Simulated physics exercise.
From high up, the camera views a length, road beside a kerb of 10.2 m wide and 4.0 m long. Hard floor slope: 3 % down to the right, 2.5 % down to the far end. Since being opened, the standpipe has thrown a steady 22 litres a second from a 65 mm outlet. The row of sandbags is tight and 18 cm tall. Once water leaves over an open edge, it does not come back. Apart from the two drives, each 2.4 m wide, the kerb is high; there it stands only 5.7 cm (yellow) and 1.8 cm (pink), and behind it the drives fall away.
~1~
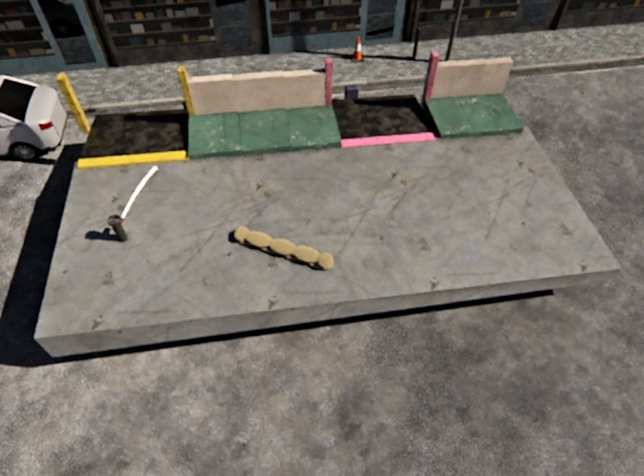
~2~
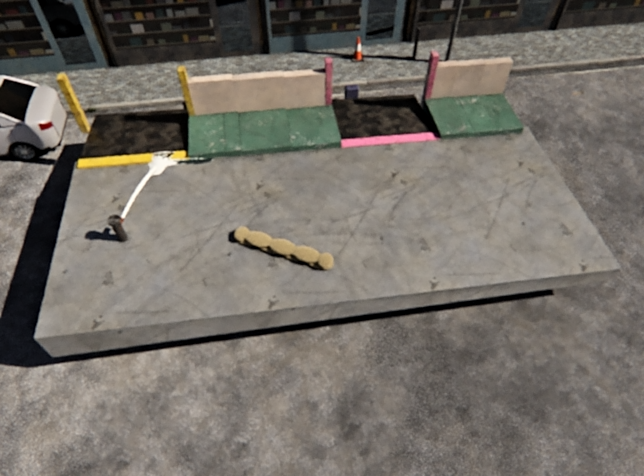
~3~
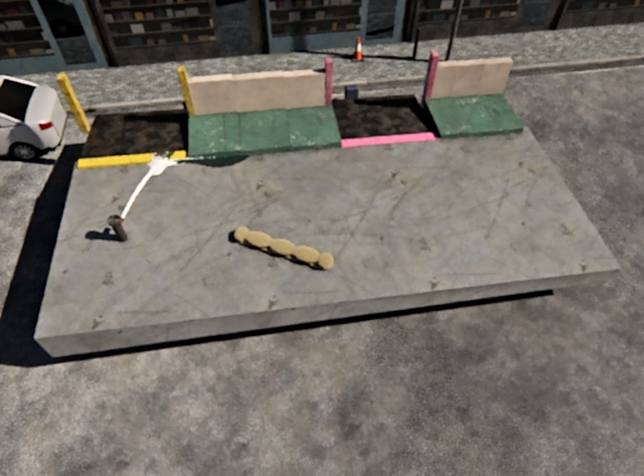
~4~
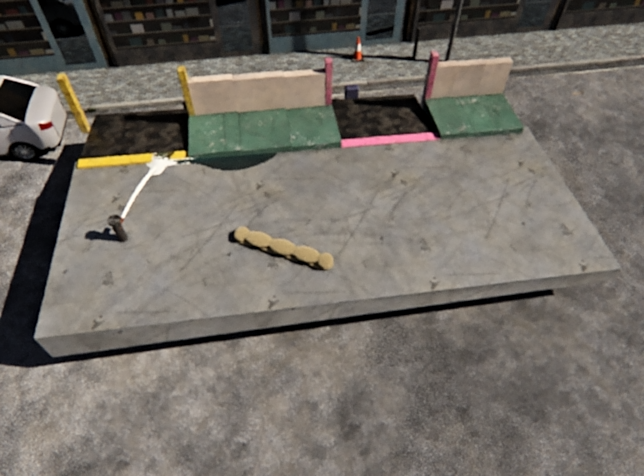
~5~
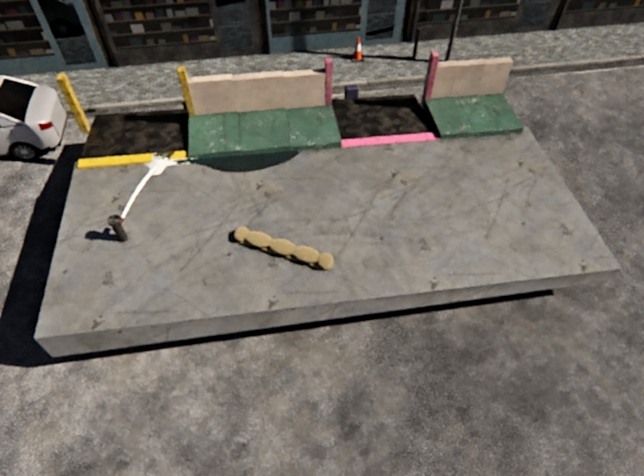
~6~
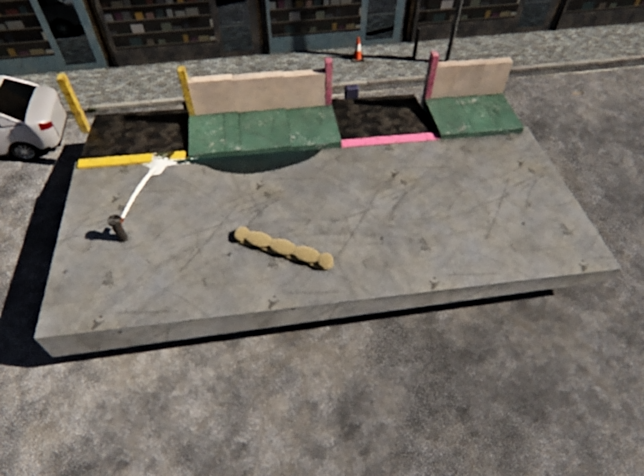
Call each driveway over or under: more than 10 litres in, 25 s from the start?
Yellow driveway: Over. Pink driveway: Under.
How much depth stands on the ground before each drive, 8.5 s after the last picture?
Yellow 2.0 cm, pink 2.0 cm.
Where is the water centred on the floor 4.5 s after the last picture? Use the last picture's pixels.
The water's centre sits near (311, 158).
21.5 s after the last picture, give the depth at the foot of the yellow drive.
Close to 2.0 cm of depth.
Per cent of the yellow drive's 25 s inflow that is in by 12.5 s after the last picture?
Something like 65 in a hundred has arrived by then.
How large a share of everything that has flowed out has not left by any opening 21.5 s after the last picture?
10 %.
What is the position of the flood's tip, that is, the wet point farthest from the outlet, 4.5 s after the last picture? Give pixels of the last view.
Roughly at (433, 144).
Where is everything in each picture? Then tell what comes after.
The jet has just started at (125, 212); the ground is still dry, in the first picture.
From the spout at (125, 212) the water has spread over 0.3 m2; its tip is at (210, 159), and it is 1.7 cm deep on average, in the second picture.
From the spout at (125, 212) the water has spread over 0.5 m2; its tip is at (247, 156), and it is 1.2 cm deep on average, in the third picture.
From the spout at (125, 212) the water has spread over 0.8 m2; its tip is at (274, 154), and it is 1.1 cm deep on average, in the fourth picture.
From the spout at (125, 212) the water has spread over 1.1 m2; its tip is at (297, 152), and it is 1.1 cm deep on average, in the fifth picture.
From the spout at (125, 212) the water has spread over 1.4 m2; its tip is at (318, 150), and it is 1.0 cm deep on average, in the sixth picture.
Then, 1.5 s after the last picture water covers 5 % of the floor and is deepest (2 cm) near (161, 159); yellow driveway not reached, pink driveway not reached.
Then, 4.5 s after the last picture water covers 5 % of the floor and is deepest (2 cm) near (161, 159); yellow driveway not reached, pink driveway 1.5 cm at the lowered kerb, 0 L in.
Then, 8.5 s after the last picture water covers 10 % of the floor and is deepest (2 cm) near (161, 159); yellow driveway not reached, pink driveway 1.8 cm at the lowered kerb, 0 L in.
Then, 12.5 s after the last picture water covers 10 % of the floor and is deepest (2 cm) near (161, 159); yellow driveway not reached, pink driveway 1.8 cm at the lowered kerb, 0 L in.
Then, 21.5 s after the last picture water covers 10 % of the floor and is deepest (2 cm) near (161, 159); yellow driveway not reached, pink driveway 1.8 cm at the lowered kerb, 0 L in.
